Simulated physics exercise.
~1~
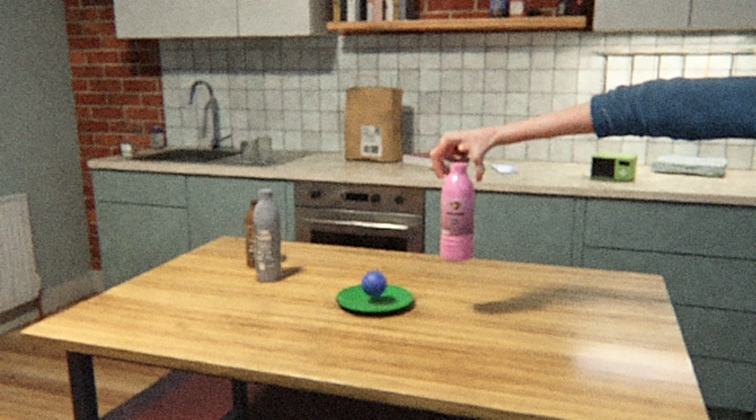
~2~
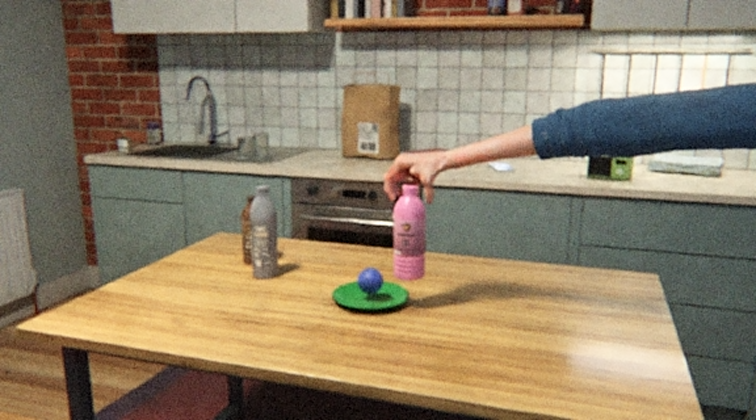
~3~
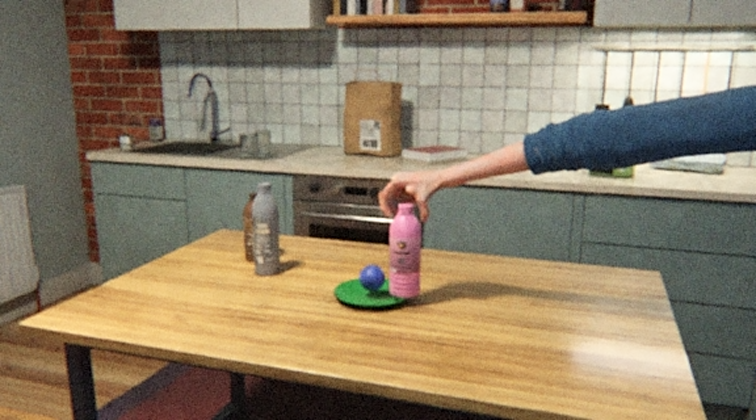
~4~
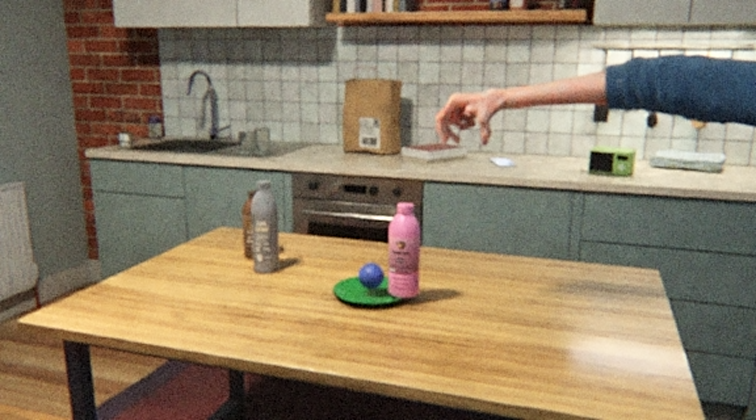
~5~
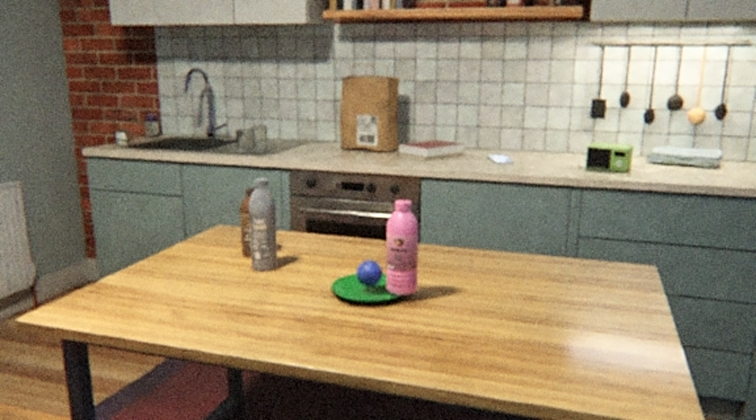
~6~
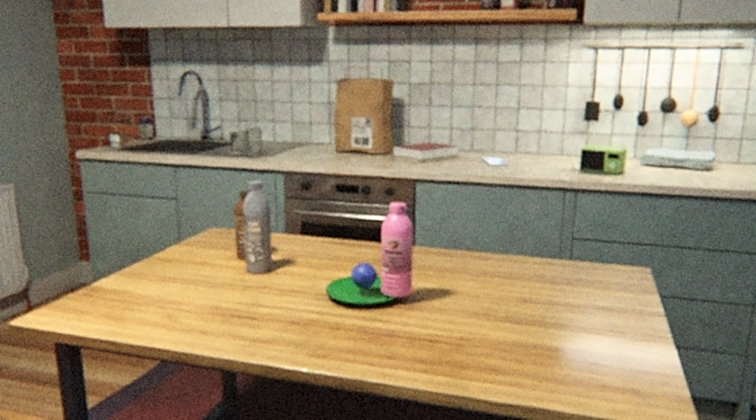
The clip shows a hand lowering a pink bottle leftward onto a wooden kitchen table, at the right edge of a green plate holding a blue ball, near grey and brown bottles. The hand lets go and withdraws, and the pink bottle stays upright with everything else still in place.
